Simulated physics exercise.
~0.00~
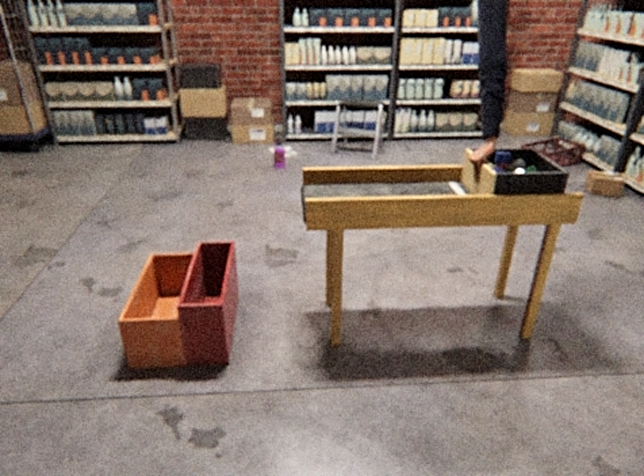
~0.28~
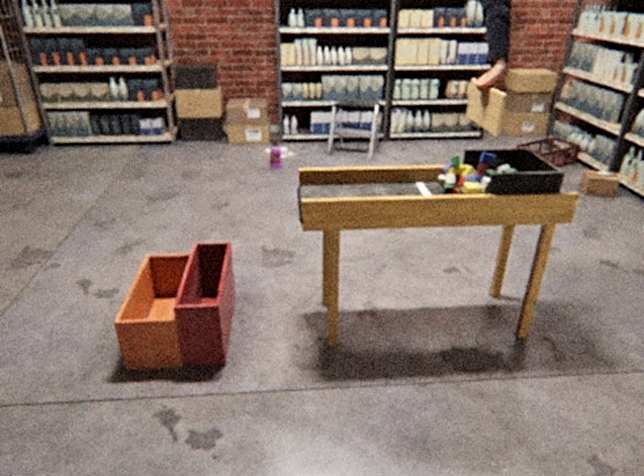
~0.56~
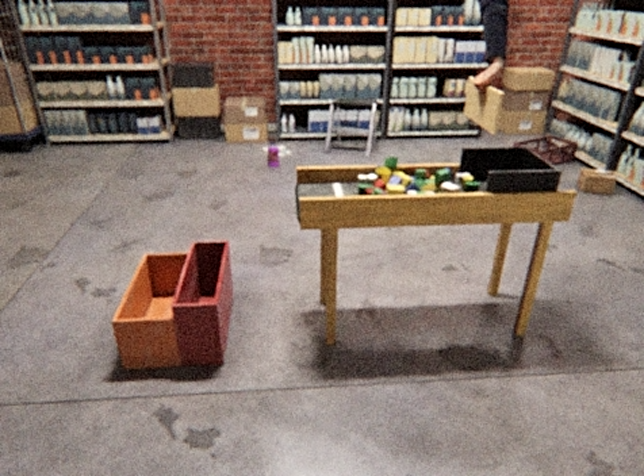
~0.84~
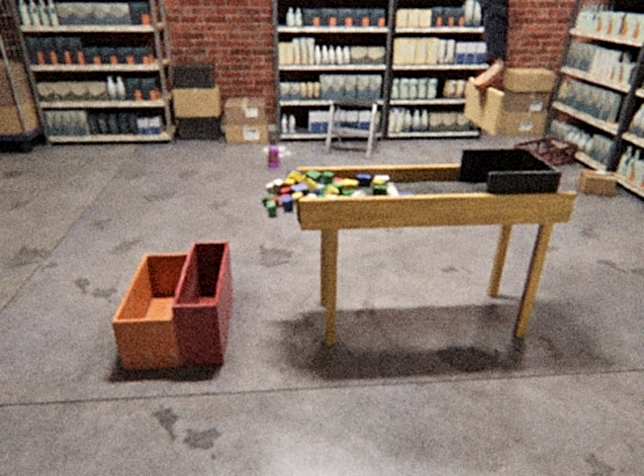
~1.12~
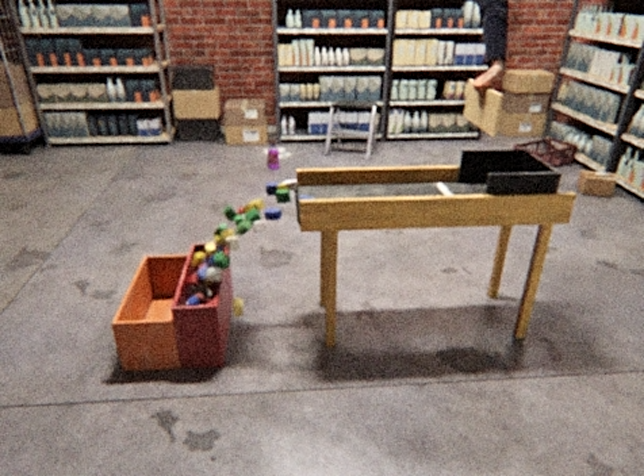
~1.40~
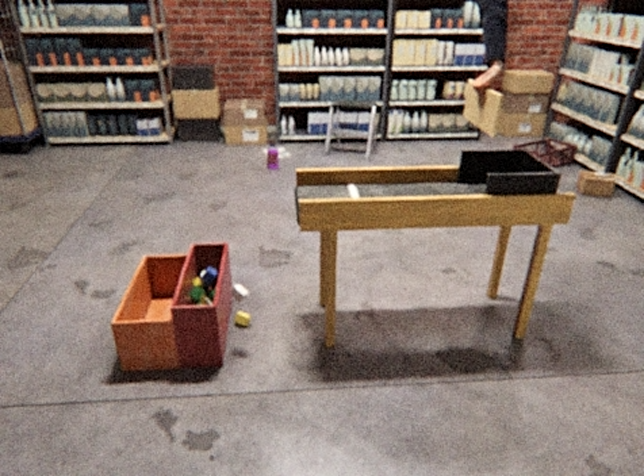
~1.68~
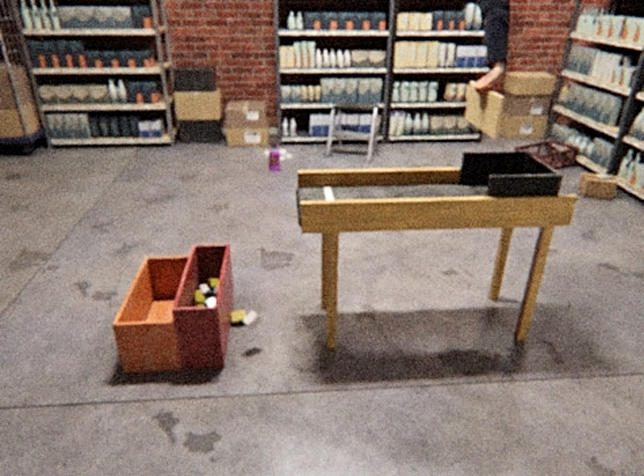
Colourful toy bricks riding a belt leftward from a black pen, spilling off its end into a red tub, two landing beside it.
